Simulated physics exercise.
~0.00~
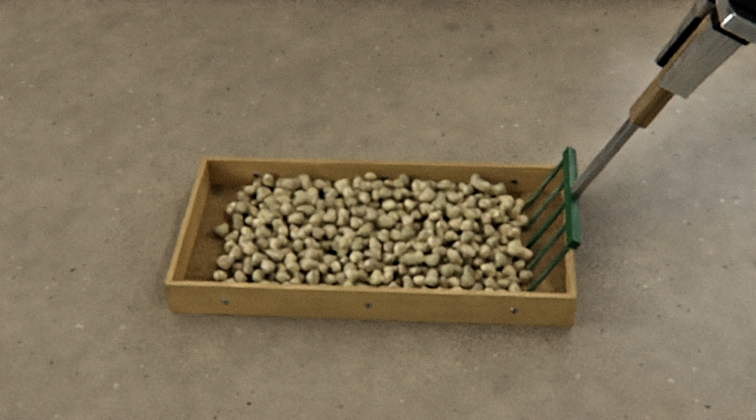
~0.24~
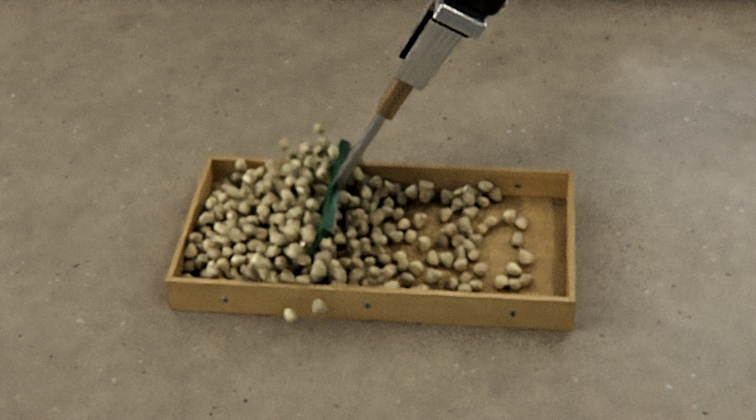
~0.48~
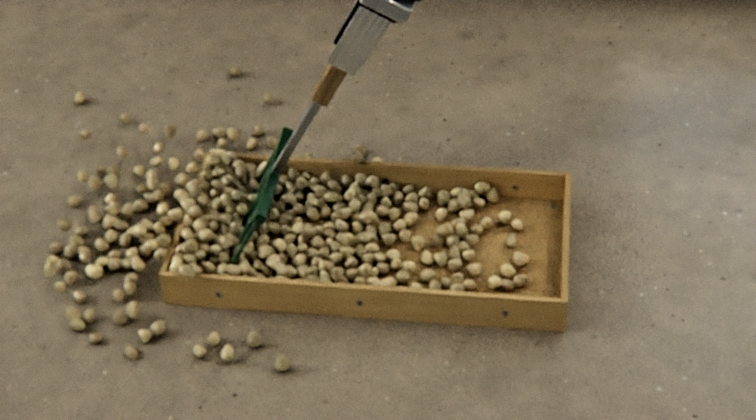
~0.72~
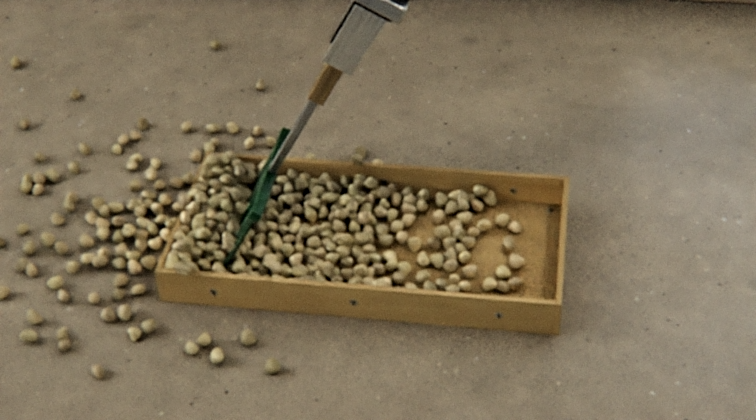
A green fork pushes beans left through a wooden trough, spilling some onto the floor.
